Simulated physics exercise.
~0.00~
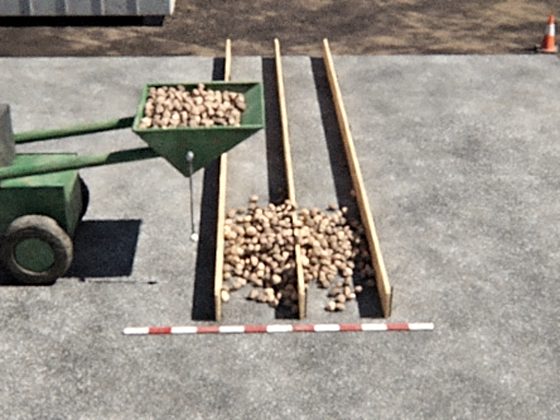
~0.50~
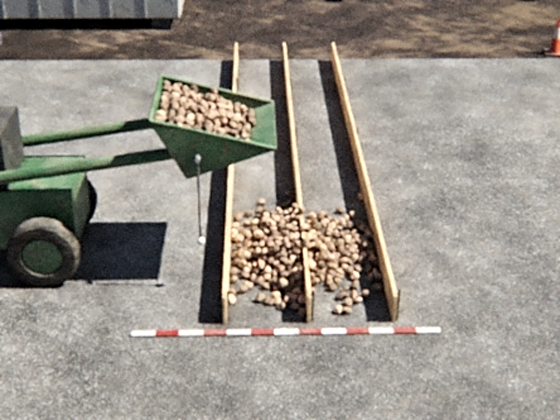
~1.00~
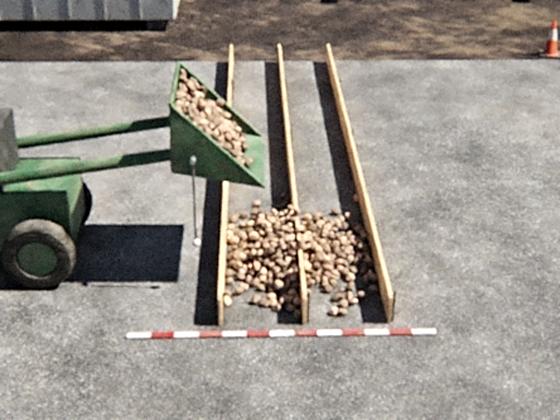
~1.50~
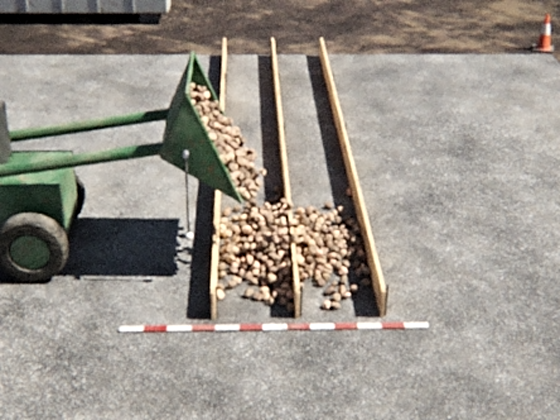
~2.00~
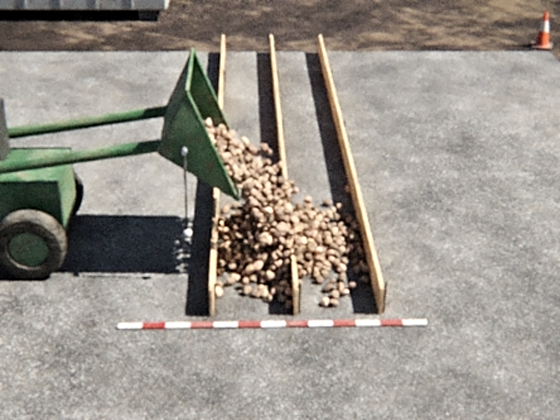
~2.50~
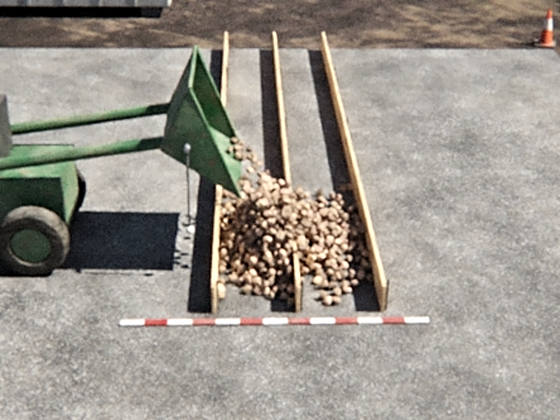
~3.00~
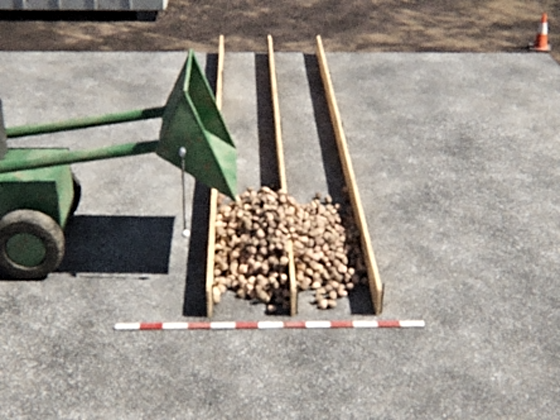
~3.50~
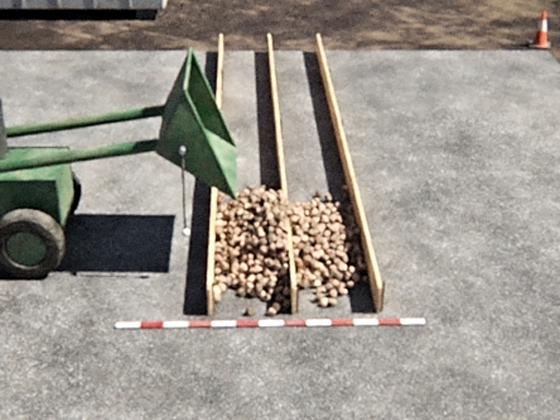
In the video, a green loader at left tips its raised bucket to the right, pouring brownish stones onto a loose pile lying between three long boards. The stones spread into both bays, and the emptied bucket stays tilted above a larger heap.
